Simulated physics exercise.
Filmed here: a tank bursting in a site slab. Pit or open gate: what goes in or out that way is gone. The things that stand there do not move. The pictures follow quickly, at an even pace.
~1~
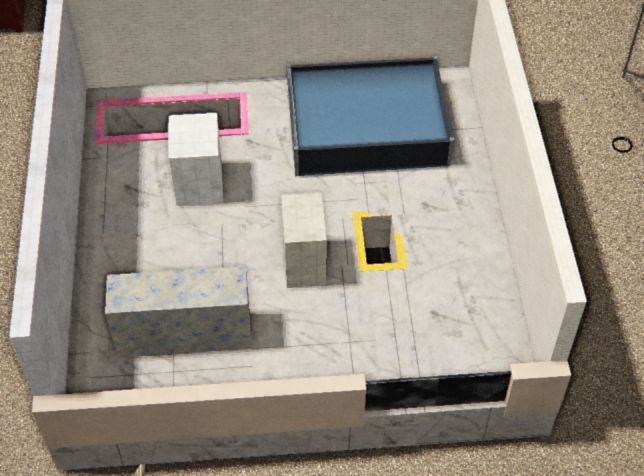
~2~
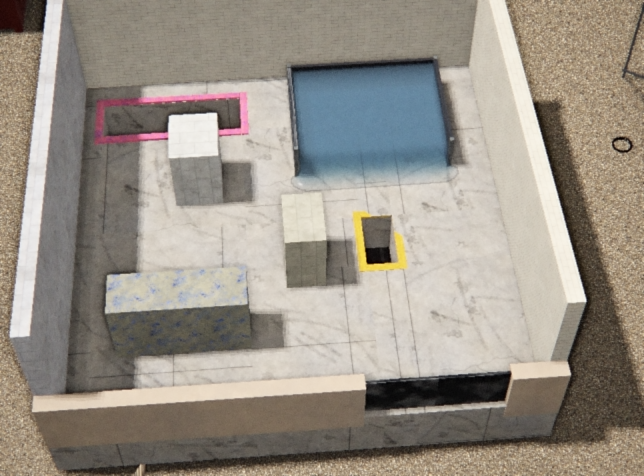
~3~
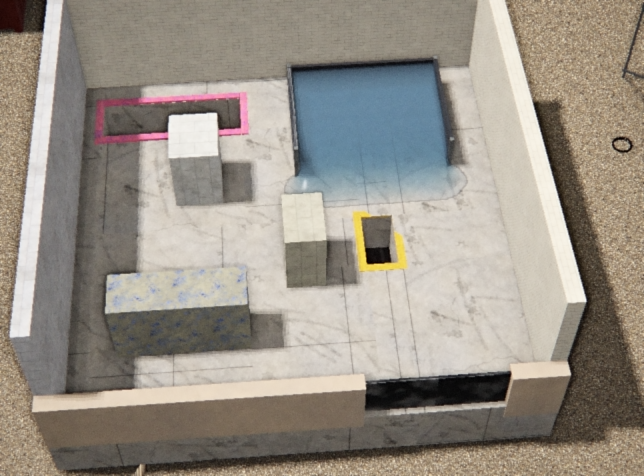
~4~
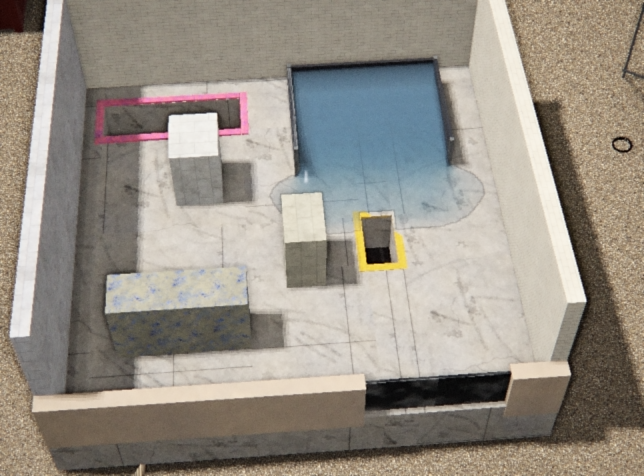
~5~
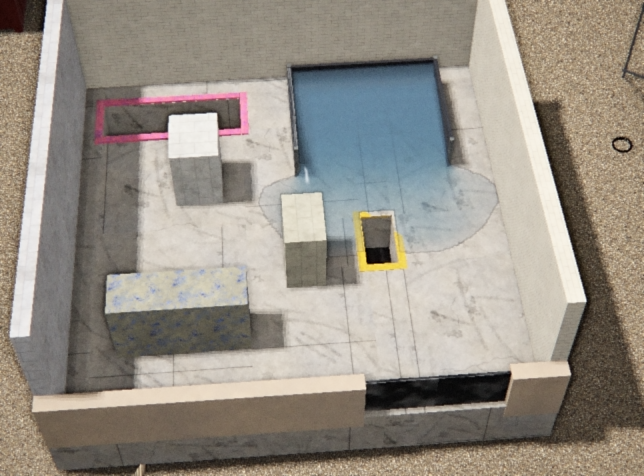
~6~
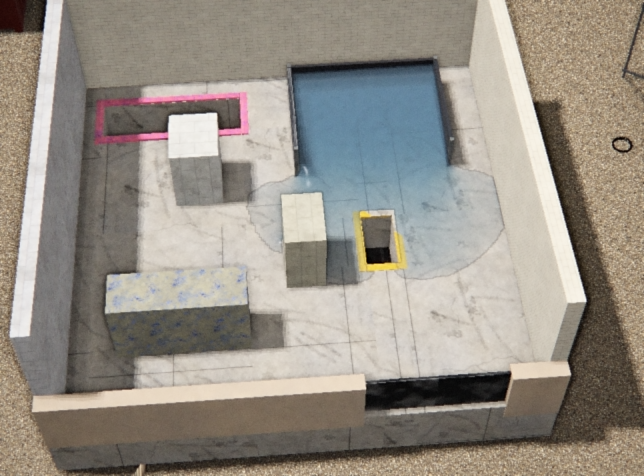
A blue tank opens at its front and water spreads across the slab around a block and the yellow-edged pit.
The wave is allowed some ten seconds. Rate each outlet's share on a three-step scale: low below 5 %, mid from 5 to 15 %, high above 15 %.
Scale: Gate - low, yellow pit - high, pink pit - low.
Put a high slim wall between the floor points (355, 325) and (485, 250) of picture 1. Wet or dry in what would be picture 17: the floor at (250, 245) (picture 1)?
Verdict: The spot is submerged.
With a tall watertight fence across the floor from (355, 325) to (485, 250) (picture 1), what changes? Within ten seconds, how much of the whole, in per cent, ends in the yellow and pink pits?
Percent shares - yellow: 50; pink: 0.
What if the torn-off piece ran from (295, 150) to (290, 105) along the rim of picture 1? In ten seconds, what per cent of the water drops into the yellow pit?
About 0 percent ends up in the yellow pit, by my reckoning.
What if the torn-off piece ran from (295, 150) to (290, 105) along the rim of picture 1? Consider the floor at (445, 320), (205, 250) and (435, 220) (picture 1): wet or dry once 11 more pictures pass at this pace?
So the first one is left untouched, the next drenched, and the last left untouched.
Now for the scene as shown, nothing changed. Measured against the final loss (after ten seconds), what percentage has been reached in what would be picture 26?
Approximately 60 %.
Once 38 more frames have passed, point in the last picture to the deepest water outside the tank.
Deepest spot: Near (103, 421).
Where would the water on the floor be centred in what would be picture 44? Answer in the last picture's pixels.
I'd place it roughly at (298, 287).
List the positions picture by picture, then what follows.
In the first picture, the open tank at (368, 106) is whole and still.
In the second picture, water pours out at (373, 160) and has run to (454, 168).
In the third picture, the front is at (461, 182), out from the gap at (373, 162).
In the fourth picture, water pours out at (373, 163) and has run to (478, 192).
In the fifth picture, water pours out at (373, 163) and has run to (483, 215).
In the sixth picture, water pours out at (373, 163) and has run to (451, 270).
A moment on, water covers 35 % of the floor; the gate 0 %, the yellow pit 9 %, the pink pit 0 %.
Next, water covers 50 % of the floor; the gate 0 %, the yellow pit 17 %, the pink pit 0 %.
Then, water covers 60 % of the floor; the gate 0 %, the yellow pit 24 %, the pink pit 0 %.
Later, water covers 75 % of the floor; the gate 0 %, the yellow pit 31 %, the pink pit 0 %.
In the end, water covers 85 % of the floor; the gate 0 %, the yellow pit 38 %, the pink pit 0 %.
